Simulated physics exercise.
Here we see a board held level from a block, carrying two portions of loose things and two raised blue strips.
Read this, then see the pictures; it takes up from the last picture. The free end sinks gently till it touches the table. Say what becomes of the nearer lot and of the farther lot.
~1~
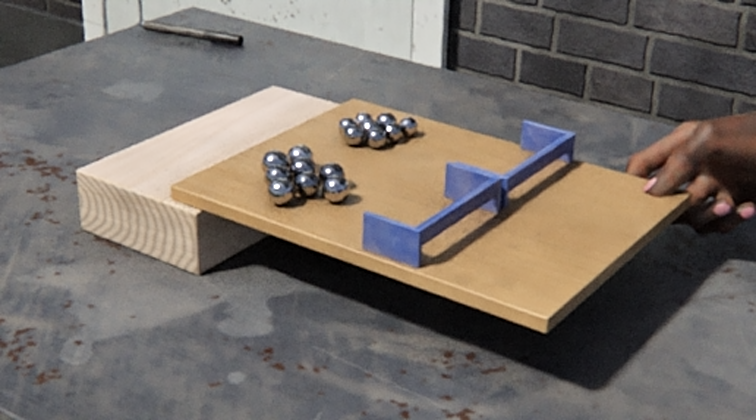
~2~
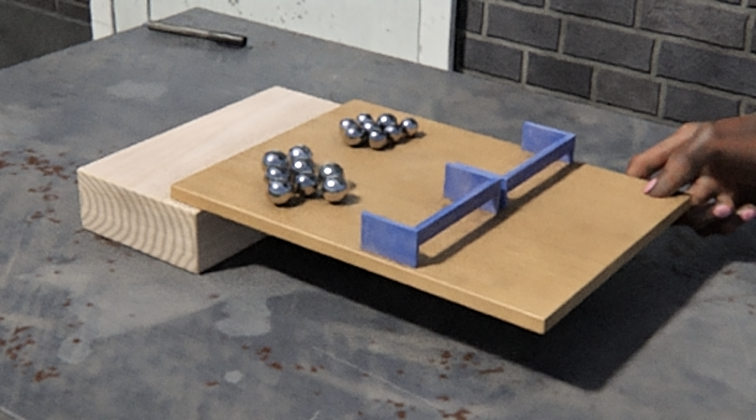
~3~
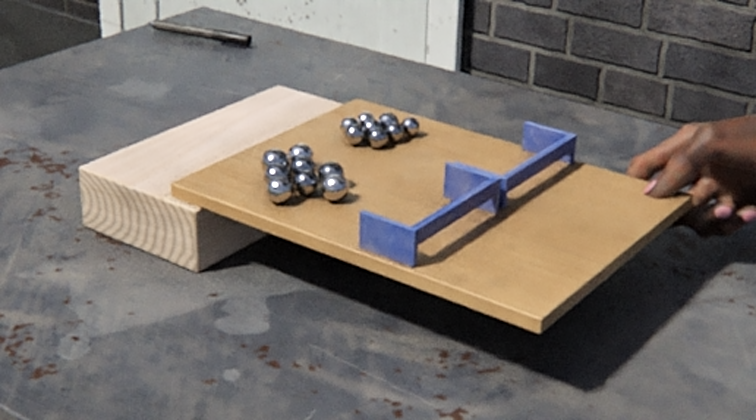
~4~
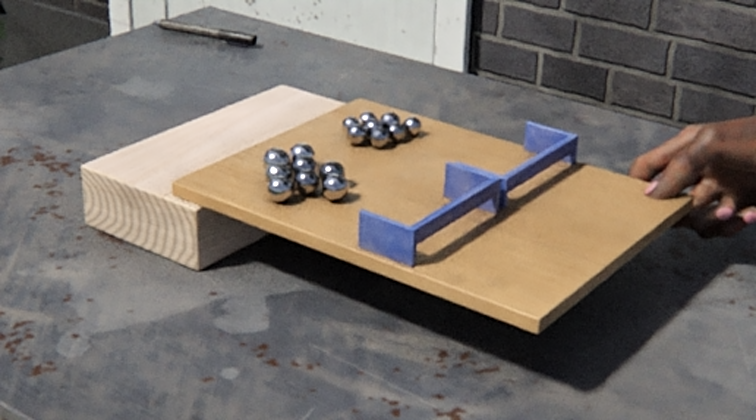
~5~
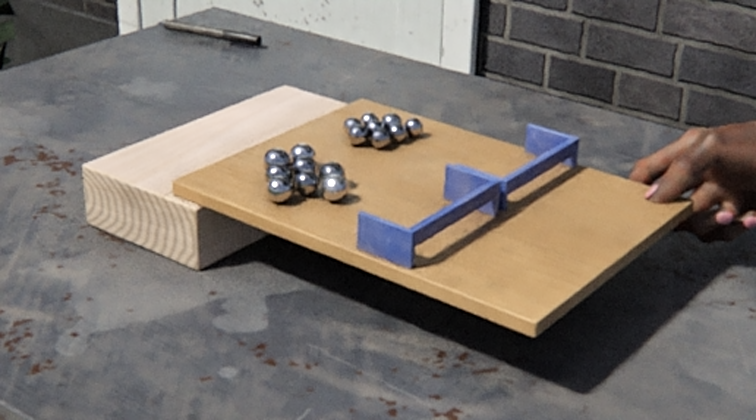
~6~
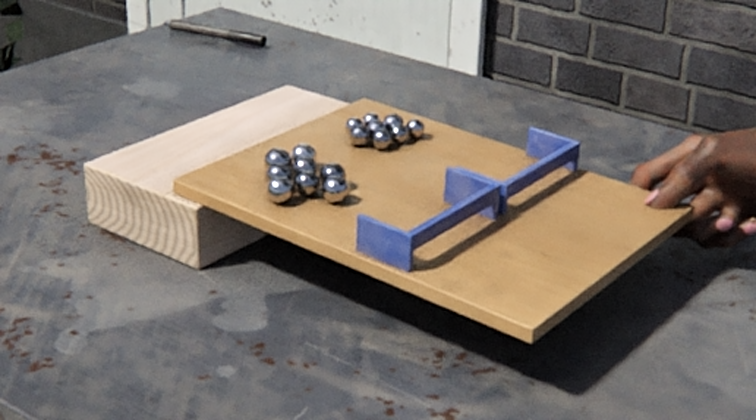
The nearer lot is penned in, the farther lot is penned in.
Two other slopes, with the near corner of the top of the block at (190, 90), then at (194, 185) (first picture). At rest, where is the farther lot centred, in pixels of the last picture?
At about (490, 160), and at (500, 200).
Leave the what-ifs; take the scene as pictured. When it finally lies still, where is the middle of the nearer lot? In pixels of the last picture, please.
Its centre ends up around (419, 256).
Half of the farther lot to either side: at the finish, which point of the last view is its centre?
I'd say somewhere about (501, 215).
Then, 0.36 s later than the last frame, board sloping at 9°; nearer lot on its way down; farther lot on its way down.
Then, 0.68 s later than the last frame, board resting at 11°; nearer lot has reached its gate; farther lot has reached its gate.
When it is over, board resting at 11°; nearer lot gathered behind its gate; farther lot gathered behind its gate.
